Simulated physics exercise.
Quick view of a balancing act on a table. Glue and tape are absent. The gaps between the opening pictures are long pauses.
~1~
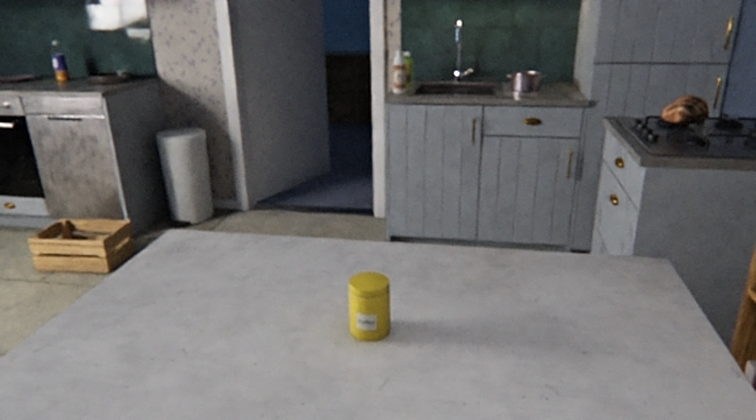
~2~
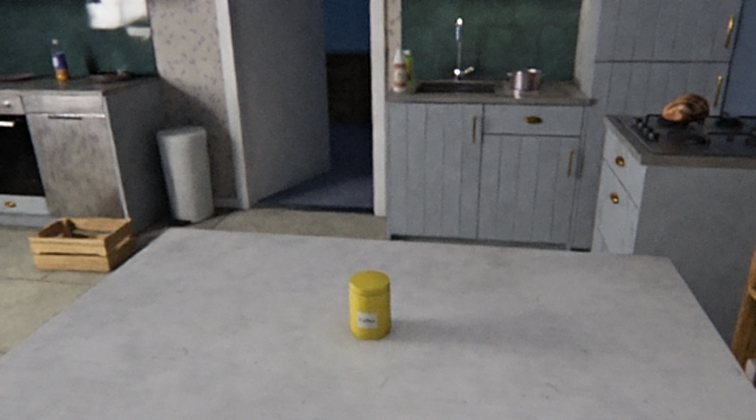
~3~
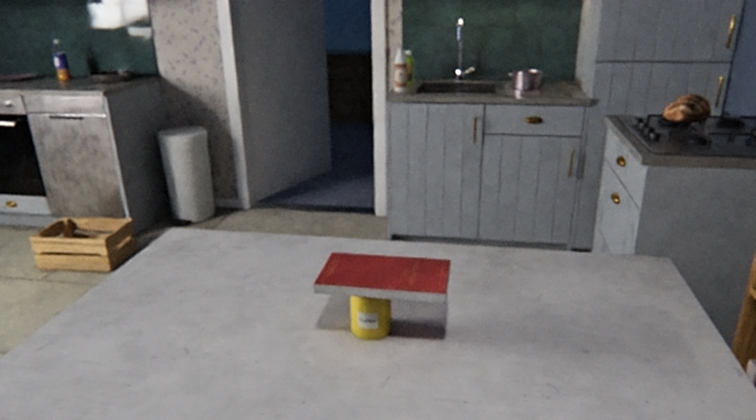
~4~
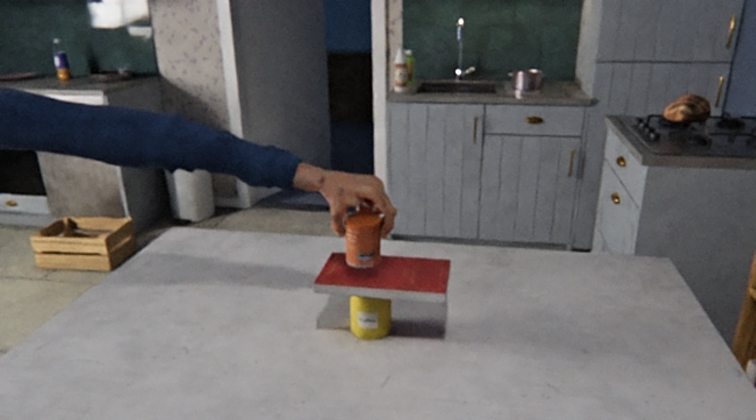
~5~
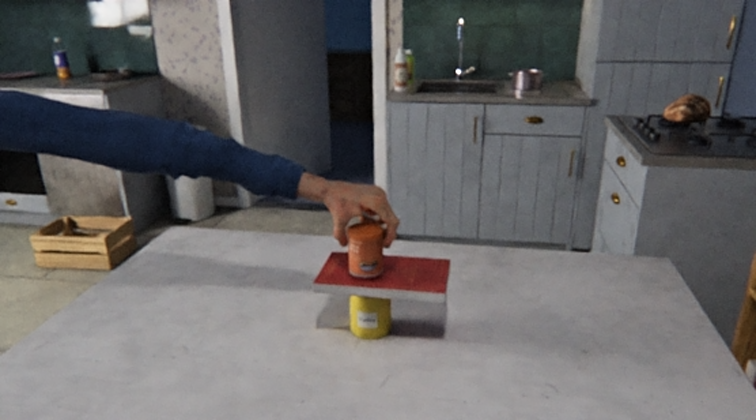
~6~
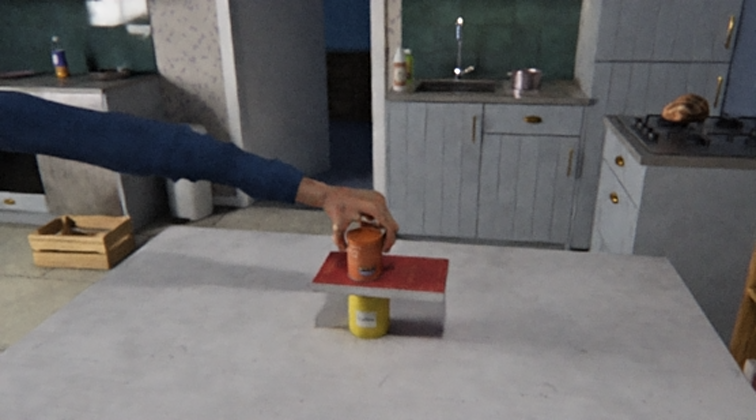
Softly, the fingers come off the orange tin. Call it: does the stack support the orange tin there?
Yes, it does.
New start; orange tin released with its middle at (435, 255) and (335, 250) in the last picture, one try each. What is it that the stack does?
Result of try one: Collapse; result of try two: No collapse.
Then, 0.80 s on from there, no change.
Then, 1.70 s on from there, orange tin resting near (365, 255).
In the end, all 3 unmoved. At the end, from the last picture's camera, orange tin near (365, 255). The stack holds.
